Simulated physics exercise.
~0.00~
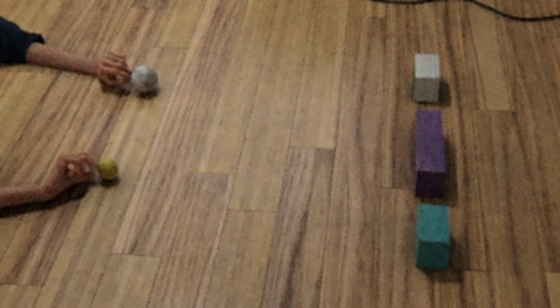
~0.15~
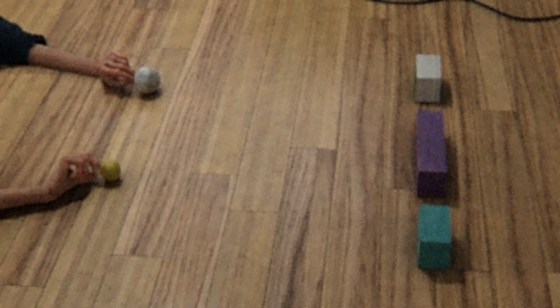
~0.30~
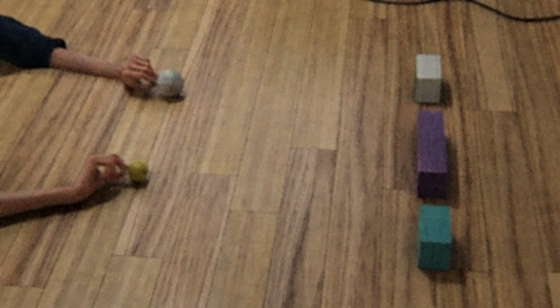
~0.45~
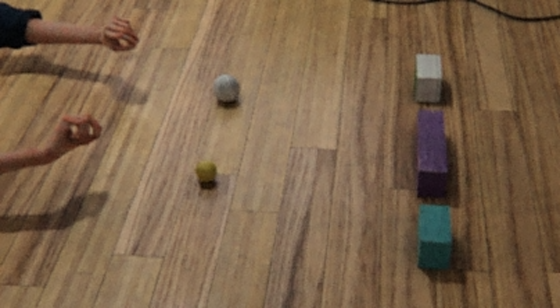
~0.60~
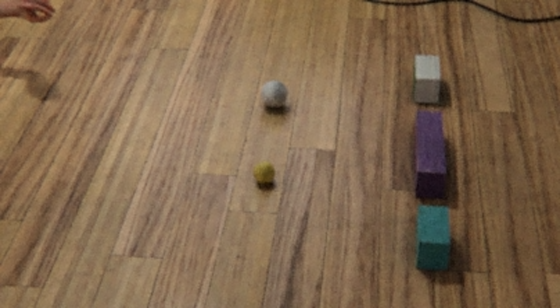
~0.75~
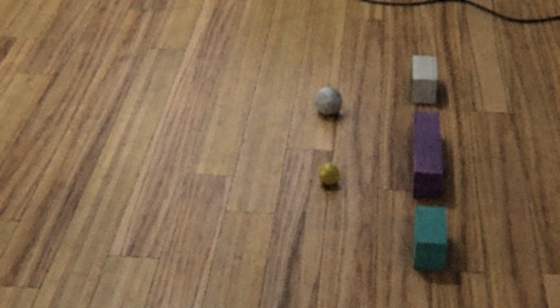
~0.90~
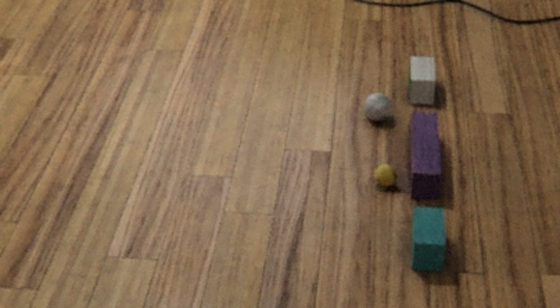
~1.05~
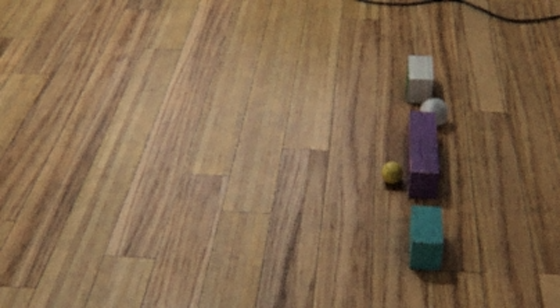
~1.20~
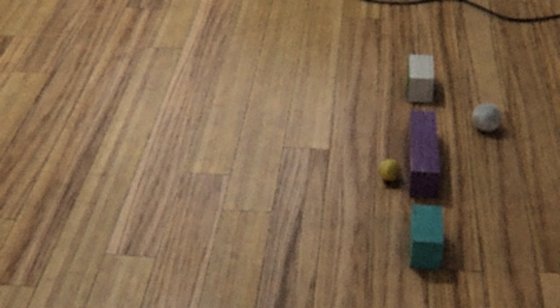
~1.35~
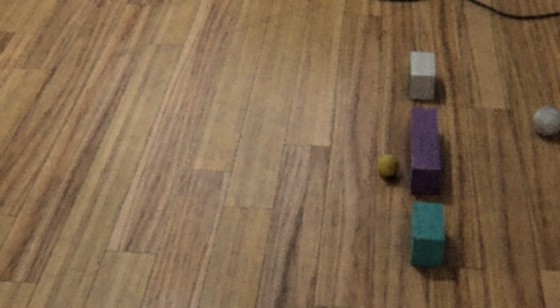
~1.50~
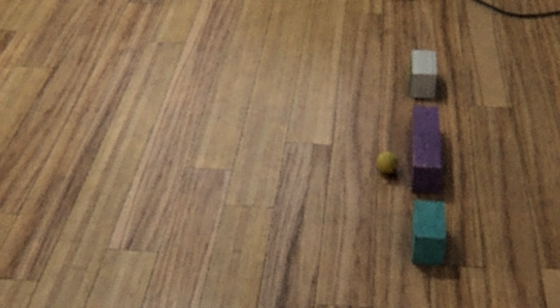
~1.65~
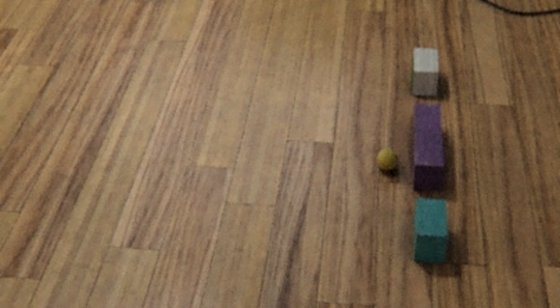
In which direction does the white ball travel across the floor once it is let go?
The white ball rolls to the right, passing between the pale and purple blocks and continuing out of view on that side.
